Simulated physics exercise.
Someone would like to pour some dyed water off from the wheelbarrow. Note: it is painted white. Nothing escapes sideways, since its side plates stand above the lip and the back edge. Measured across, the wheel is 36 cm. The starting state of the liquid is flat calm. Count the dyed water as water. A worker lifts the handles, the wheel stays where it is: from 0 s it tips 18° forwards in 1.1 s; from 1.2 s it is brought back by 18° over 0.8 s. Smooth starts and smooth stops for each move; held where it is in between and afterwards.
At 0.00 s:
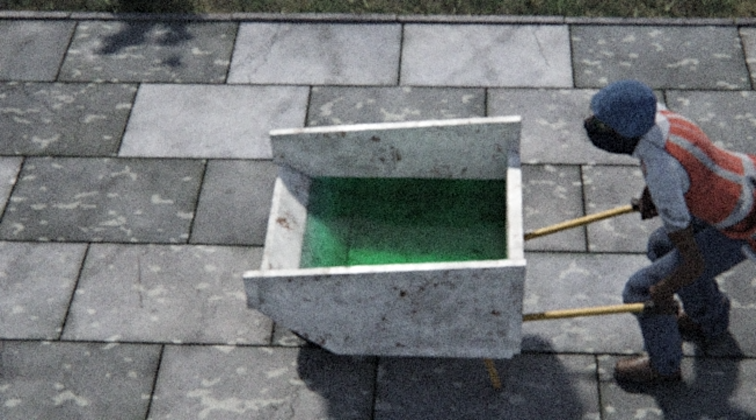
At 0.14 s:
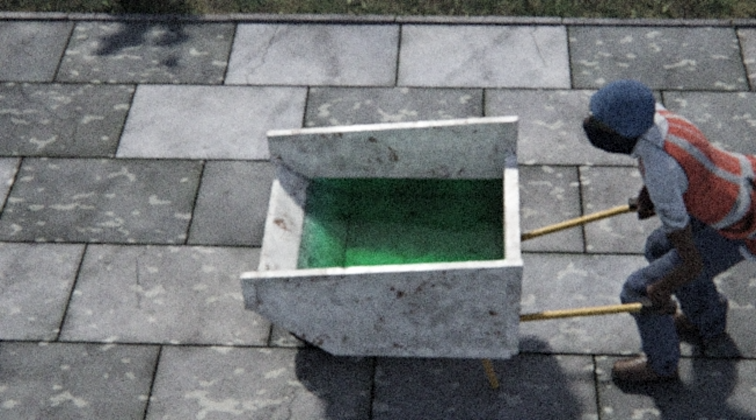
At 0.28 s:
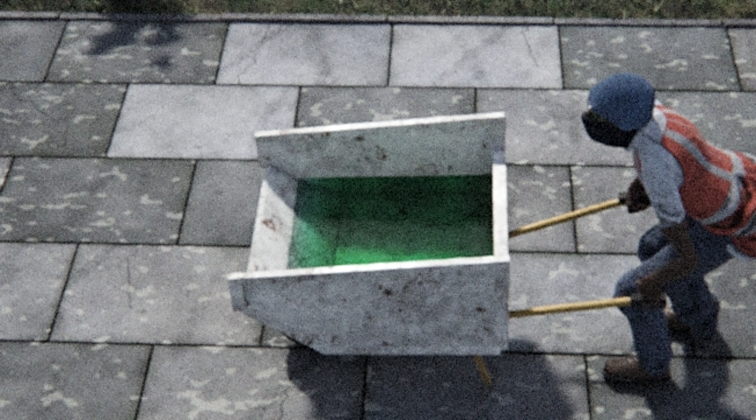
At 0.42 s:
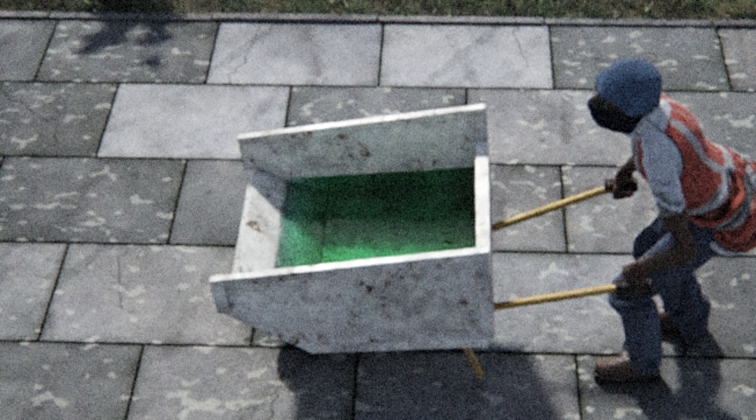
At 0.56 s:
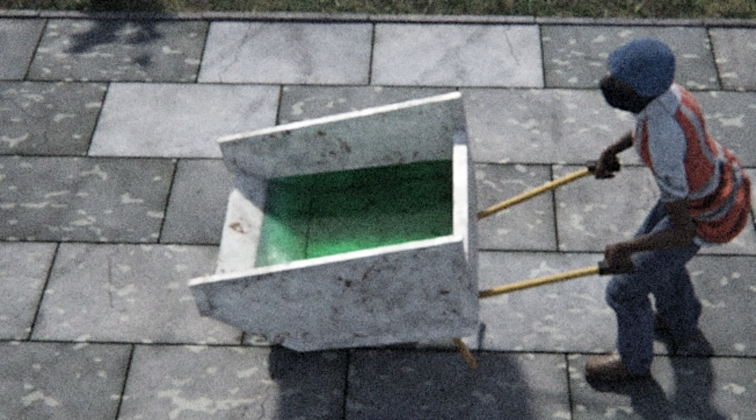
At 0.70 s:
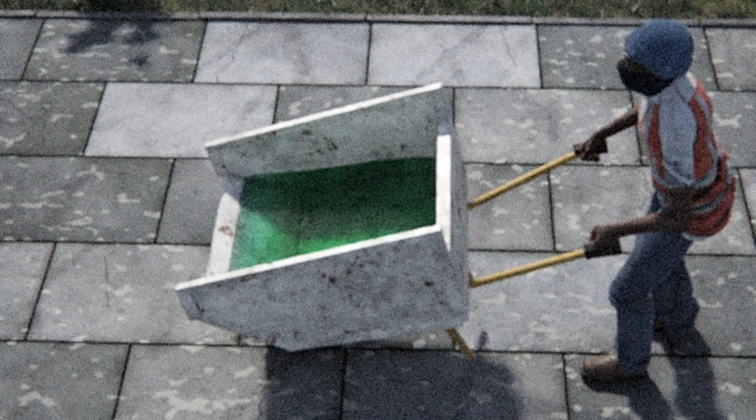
On a paved walkway, a worker in an orange vest raises the handles of a white wheelbarrow holding green liquid, tilting it forwards to the left.
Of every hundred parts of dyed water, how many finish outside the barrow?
Around 52 in every hundred.
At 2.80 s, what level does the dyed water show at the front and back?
The level sits near 8 cm in front and near 8 cm behind.
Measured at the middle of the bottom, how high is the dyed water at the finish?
Roughly 6 centimetres.
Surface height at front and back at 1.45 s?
Around 18 cm toward the front, with 0 cm behind.
By 1.45 s the barrow is at 15° forwards, the surface stands 0 cm at the back and 17 cm at the front; 39 per cent is out, over the front.
By 2.10 s the surface stands 23 cm at the back and 8 cm at the front; 50 per cent is out, over the front.
By 2.80 s the surface stands 9 cm at the back and 9 cm at the front; 50 per cent is out, over the front.
By 4.89 s 52 per cent is out, over the front, 44 of 84 litres.
